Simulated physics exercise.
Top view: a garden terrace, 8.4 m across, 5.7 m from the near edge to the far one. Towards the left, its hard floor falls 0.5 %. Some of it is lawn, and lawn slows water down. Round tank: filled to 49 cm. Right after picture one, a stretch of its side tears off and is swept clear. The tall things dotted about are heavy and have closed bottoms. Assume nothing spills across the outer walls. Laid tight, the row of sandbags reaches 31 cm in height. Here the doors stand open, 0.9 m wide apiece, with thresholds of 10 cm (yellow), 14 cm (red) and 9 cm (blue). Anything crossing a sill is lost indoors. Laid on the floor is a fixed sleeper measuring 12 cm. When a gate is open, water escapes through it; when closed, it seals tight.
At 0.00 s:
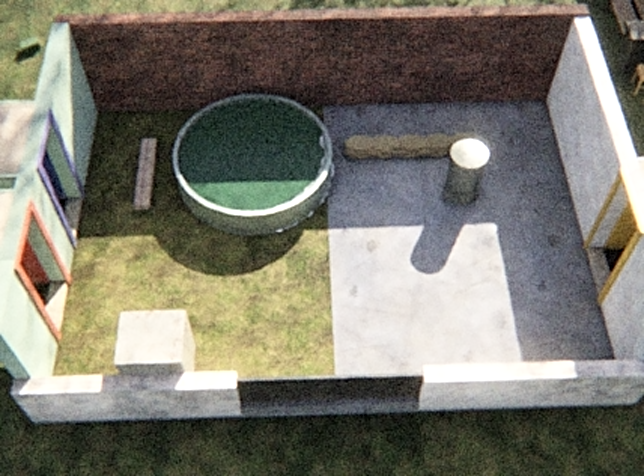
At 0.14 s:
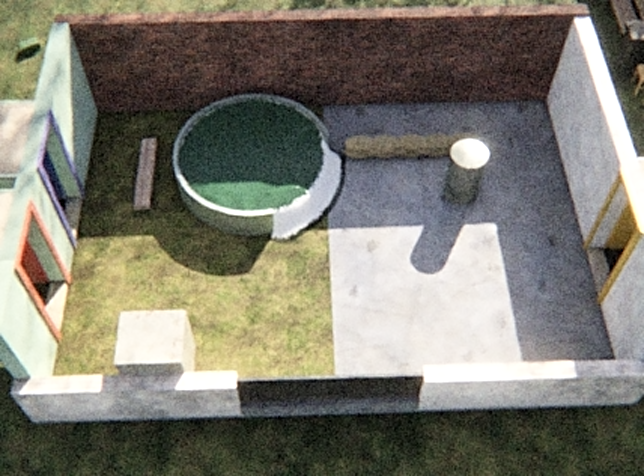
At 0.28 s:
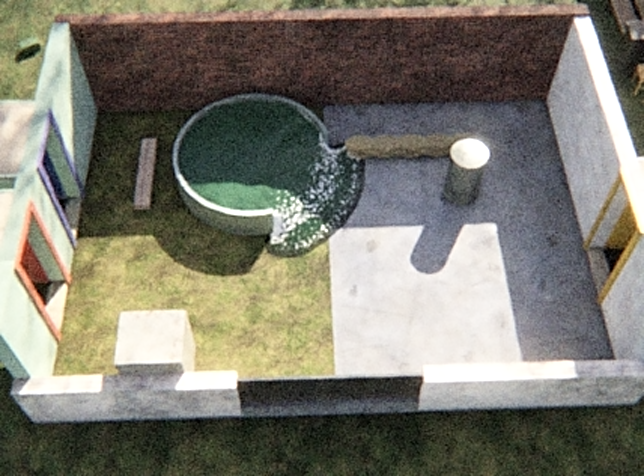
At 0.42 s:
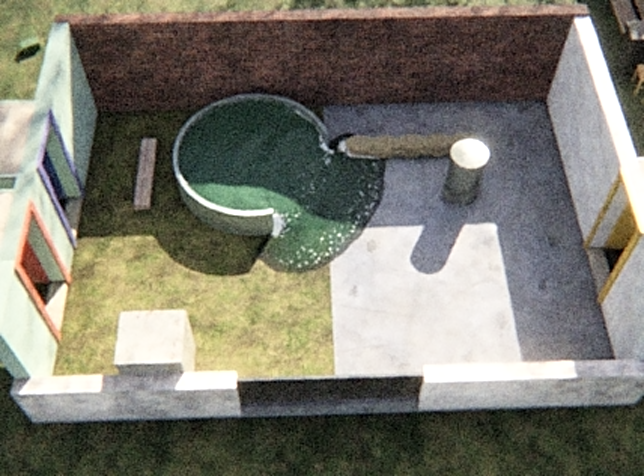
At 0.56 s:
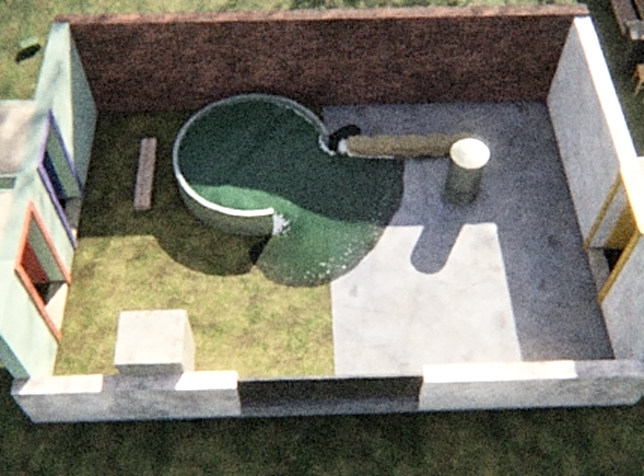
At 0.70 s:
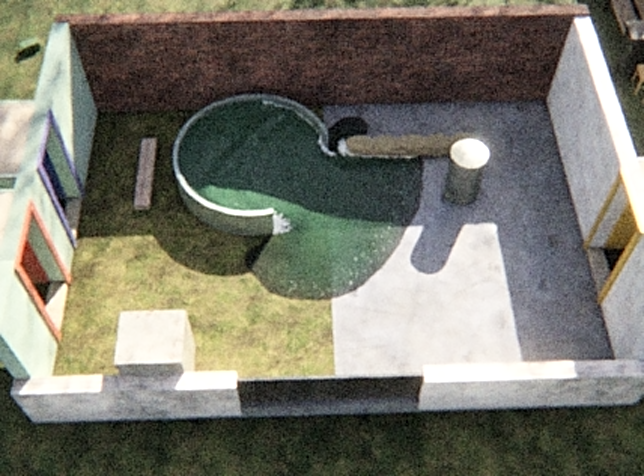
A round tank of green water stood in a walled yard until a stretch of its right side broke away, and the water poured out, spreading across the grass and the grey floor.
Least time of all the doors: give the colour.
The yellow one.
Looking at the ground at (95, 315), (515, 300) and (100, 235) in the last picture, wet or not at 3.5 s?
Going through the three points: Not yet touched, then awash, then not yet touched.
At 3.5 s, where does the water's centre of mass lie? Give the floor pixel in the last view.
Near (384, 233).
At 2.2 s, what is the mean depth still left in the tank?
It averages close to 24 centimetres.
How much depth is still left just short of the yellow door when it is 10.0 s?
Looks like about 5.5 cm at that spot.
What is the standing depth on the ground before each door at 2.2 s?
Depths in cm: Yellow 0, red 0, blue 0.
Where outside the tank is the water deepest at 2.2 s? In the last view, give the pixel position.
Position: About (439, 191).
After 1.4 s water covers 25 % of the floor and is deepest (24 cm) near (439, 191); yellow door not reached, red door not reached, blue door not reached.
After 2.2 s water covers 50 % of the floor and is deepest (24 cm) near (439, 191); yellow door not reached, red door not reached, blue door not reached.
After 3.5 s water covers 60 % of the floor and is deepest (34 cm) near (590, 381); yellow door reached at 2.3 s, red door not reached, blue door not reached.
After 6.0 s water covers 70 % of the floor and is deepest (16 cm) near (482, 198); yellow door reached at 2.3 s, red door not reached, blue door not reached.
After 10.0 s water covers 80 % of the floor and is deepest (11 cm) near (198, 394); yellow door reached at 2.3 s, red door not reached, blue door not reached.
